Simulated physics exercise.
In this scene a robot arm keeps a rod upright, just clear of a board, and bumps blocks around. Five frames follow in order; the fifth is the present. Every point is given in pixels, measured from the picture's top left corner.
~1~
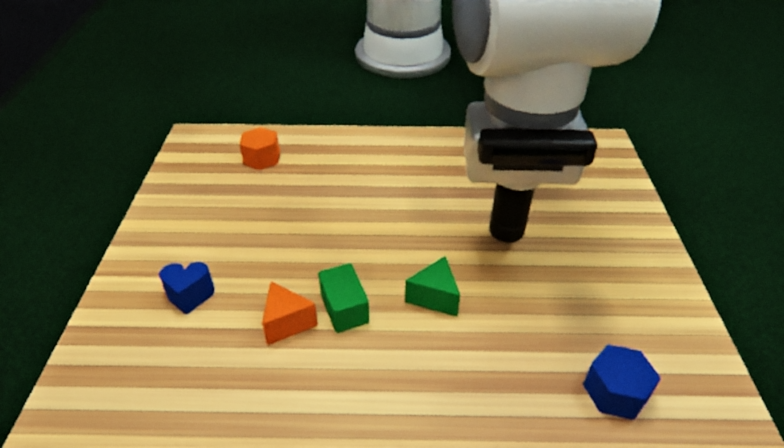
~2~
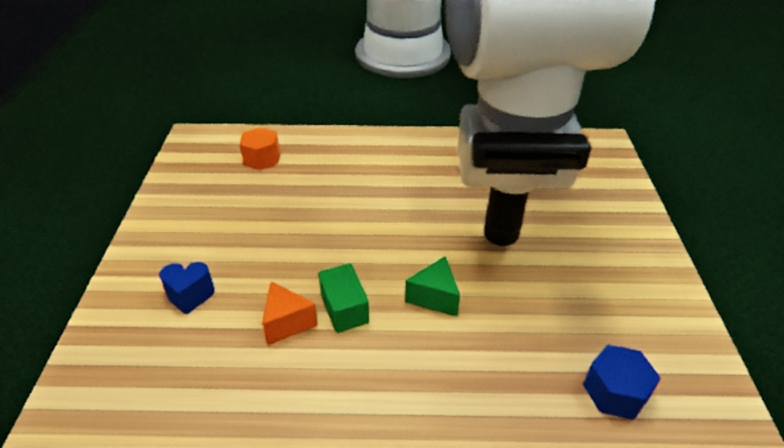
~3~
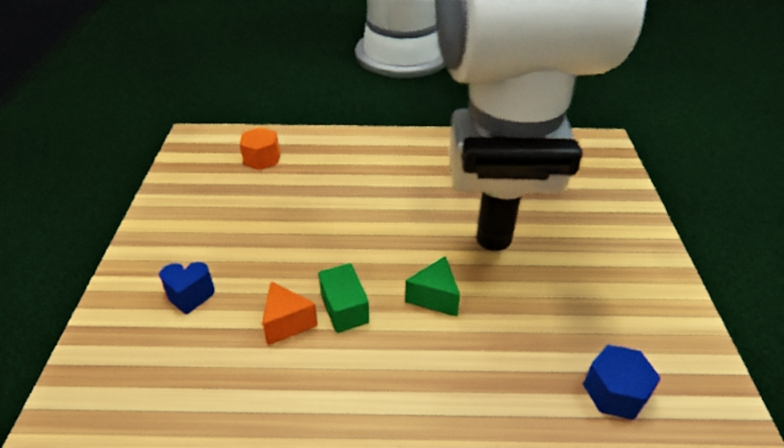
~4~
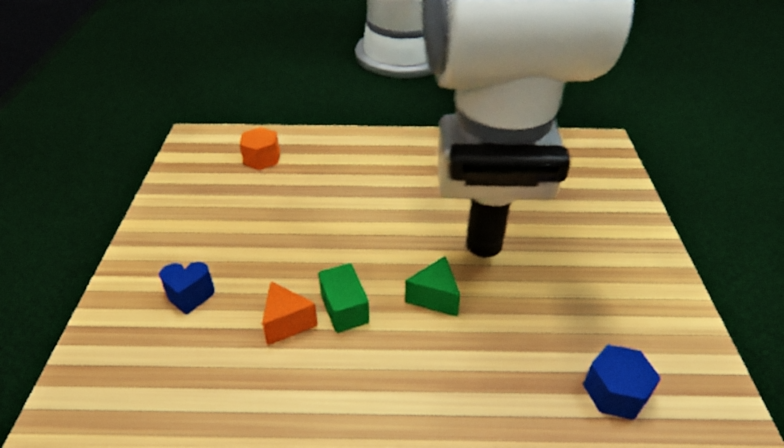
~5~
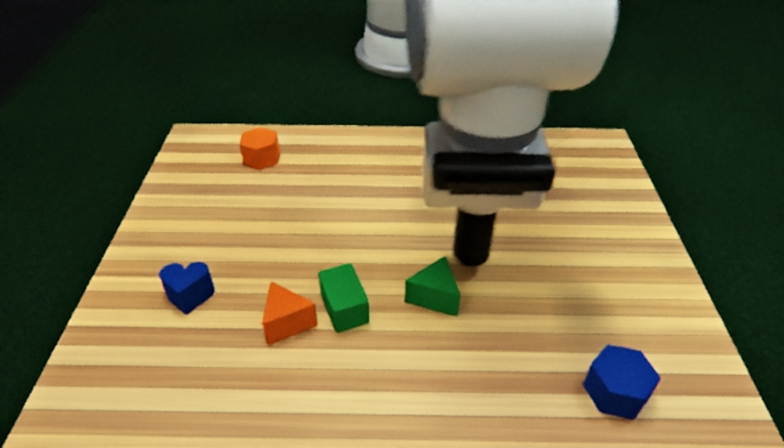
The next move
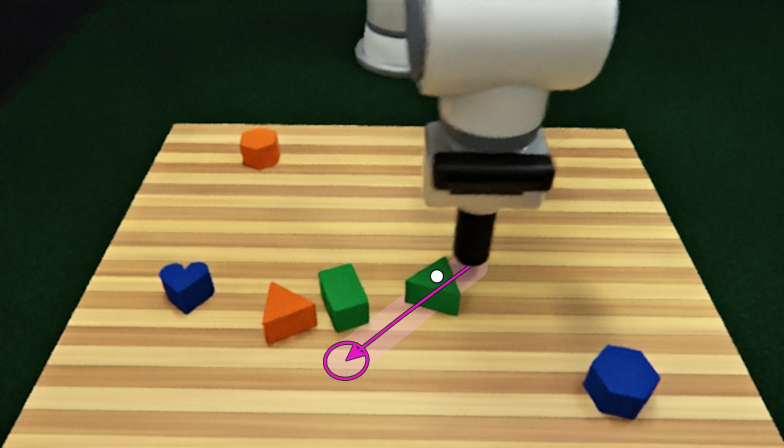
The footage shows a robot arm with a black rod moving slowly left and toward the viewer over a striped wooden board, nearing a green triangular block, while the orange, green and blue blocks all stay still.
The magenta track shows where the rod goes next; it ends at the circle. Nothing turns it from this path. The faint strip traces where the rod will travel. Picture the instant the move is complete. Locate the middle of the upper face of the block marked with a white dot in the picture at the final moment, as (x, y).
My best guess is (353, 373).
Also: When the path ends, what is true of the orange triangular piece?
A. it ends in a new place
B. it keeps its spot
My answer is option B.
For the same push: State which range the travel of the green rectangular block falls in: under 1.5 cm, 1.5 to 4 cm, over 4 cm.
It shifts by less than 1.5 cm.
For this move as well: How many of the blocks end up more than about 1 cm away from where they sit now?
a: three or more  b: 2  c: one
(c)
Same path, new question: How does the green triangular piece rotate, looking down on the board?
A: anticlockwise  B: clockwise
That would be A.
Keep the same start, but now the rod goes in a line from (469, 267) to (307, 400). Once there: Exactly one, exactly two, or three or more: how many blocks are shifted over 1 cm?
Blocks that move over 1 cm: One.
Path on the board, straight from (469, 267) to (346, 360); the dot is on the green triangular piece.
What follows on the original path. One third of the way, rod at (432, 283); green triangular piece at (414, 297), turned 45° anticlockwise.
Two thirds of the way, rod at (390, 314); green triangular piece at (377, 335), turned 70° anticlockwise.
At the end, rod at (345, 348); orange triangular piece in place; green rectangular block at (338, 286), turned 15° clockwise; green triangular piece at (353, 373), turned 95° anticlockwise.
